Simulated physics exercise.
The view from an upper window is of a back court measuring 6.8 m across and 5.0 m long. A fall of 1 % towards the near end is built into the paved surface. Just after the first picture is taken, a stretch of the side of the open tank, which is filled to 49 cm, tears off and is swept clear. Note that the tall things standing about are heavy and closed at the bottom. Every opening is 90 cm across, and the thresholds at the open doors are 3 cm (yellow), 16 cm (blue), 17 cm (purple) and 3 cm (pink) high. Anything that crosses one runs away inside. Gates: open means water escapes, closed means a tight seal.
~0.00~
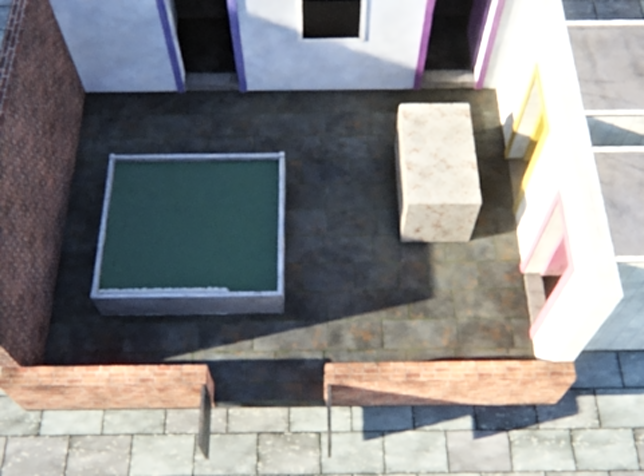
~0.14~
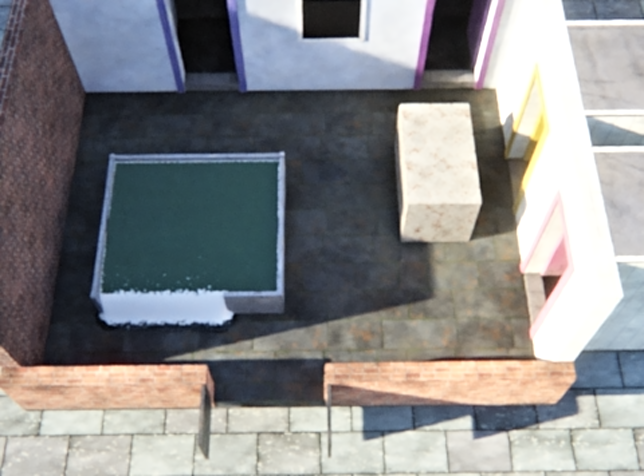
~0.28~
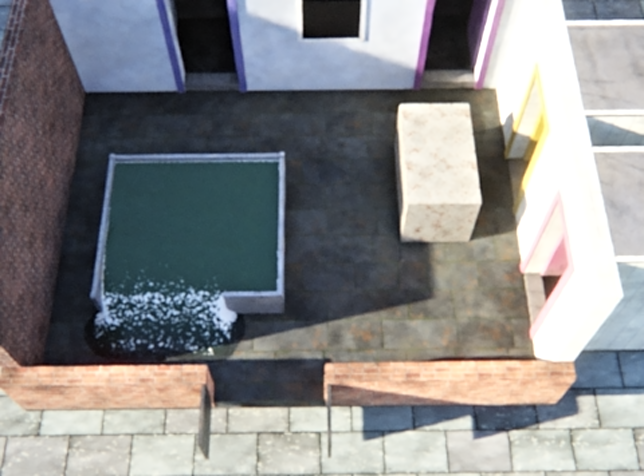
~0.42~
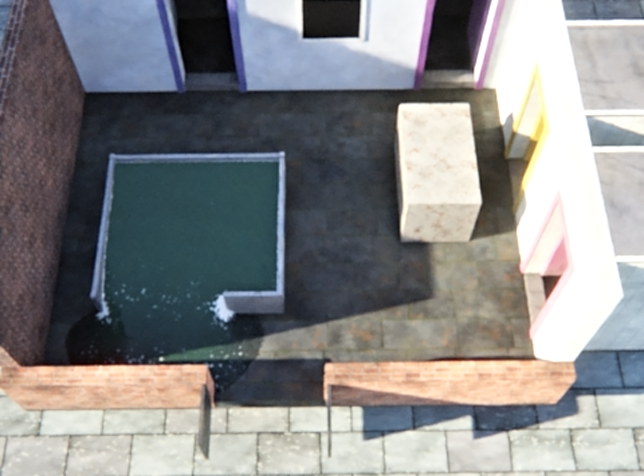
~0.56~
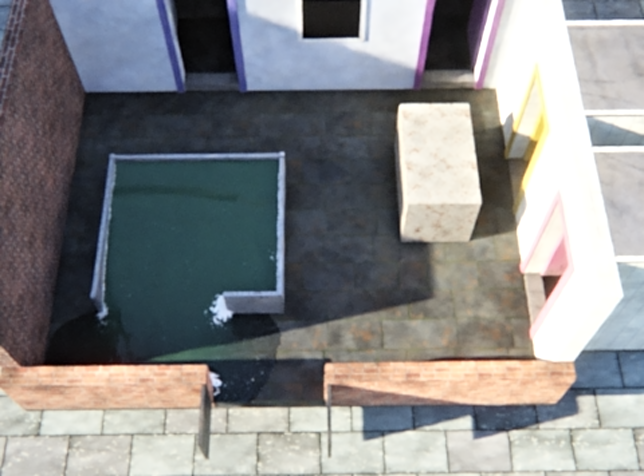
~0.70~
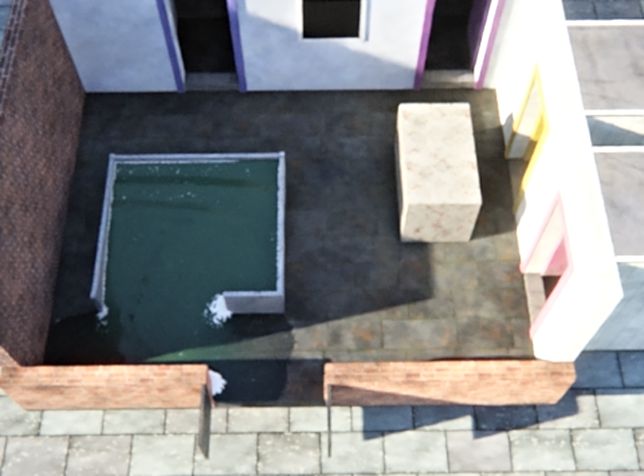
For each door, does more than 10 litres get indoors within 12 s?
Door by door: Yellow door - yes; blue door - no; purple door - no; pink door - yes.
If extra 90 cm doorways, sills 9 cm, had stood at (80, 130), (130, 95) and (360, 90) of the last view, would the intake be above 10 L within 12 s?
First doorway gets there, second gets there, third falls short.
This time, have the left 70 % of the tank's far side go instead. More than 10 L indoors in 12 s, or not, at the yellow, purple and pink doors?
For yellow, too much; for purple, too little; for pink, too much.
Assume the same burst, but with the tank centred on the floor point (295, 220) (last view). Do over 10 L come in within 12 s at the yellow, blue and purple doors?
Yellow gets no more than that, blue gets no more than that, purple gets no more than that.
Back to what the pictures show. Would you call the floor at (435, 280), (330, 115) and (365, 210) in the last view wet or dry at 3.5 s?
Submerged, untouched, untouched.
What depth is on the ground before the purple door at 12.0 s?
Roughly 5.5 centimetres.
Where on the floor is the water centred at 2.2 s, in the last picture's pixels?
Around (171, 289) in the last picture.
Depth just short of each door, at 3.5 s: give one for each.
In centimetres - yellow: 0, blue: 1, purple: 0, pink: 4.
After 1.4 s water covers 15 % of the floor and is deepest (50 cm) near (41, 386); yellow door not reached, blue door not reached, purple door not reached, pink door not reached.
After 2.2 s water covers 25 % of the floor and is deepest (48 cm) near (41, 386); yellow door not reached, blue door not reached, purple door not reached, pink door not reached.
After 3.5 s water covers 50 % of the floor and is deepest (38 cm) near (86, 98); yellow door not reached, blue door not reached, purple door not reached, pink door 4 cm at the sill, 0 L in.
After 7.0 s water covers 90 % of the floor and is deepest (14 cm) near (81, 386); yellow door 3 cm at the sill, 0 L in, blue door 5 cm at the sill, 0 L in, purple door 2 cm at the sill, 0 L in, pink door 9 cm at the sill, 84 L in.
After 12.0 s water covers 95 % of the floor and is deepest (9 cm) near (121, 385); yellow door 7 cm at the sill, 38 L in, blue door 4 cm at the sill, 0 L in, purple door 6 cm at the sill, 0 L in, pink door 7 cm at the sill, 133 L in.
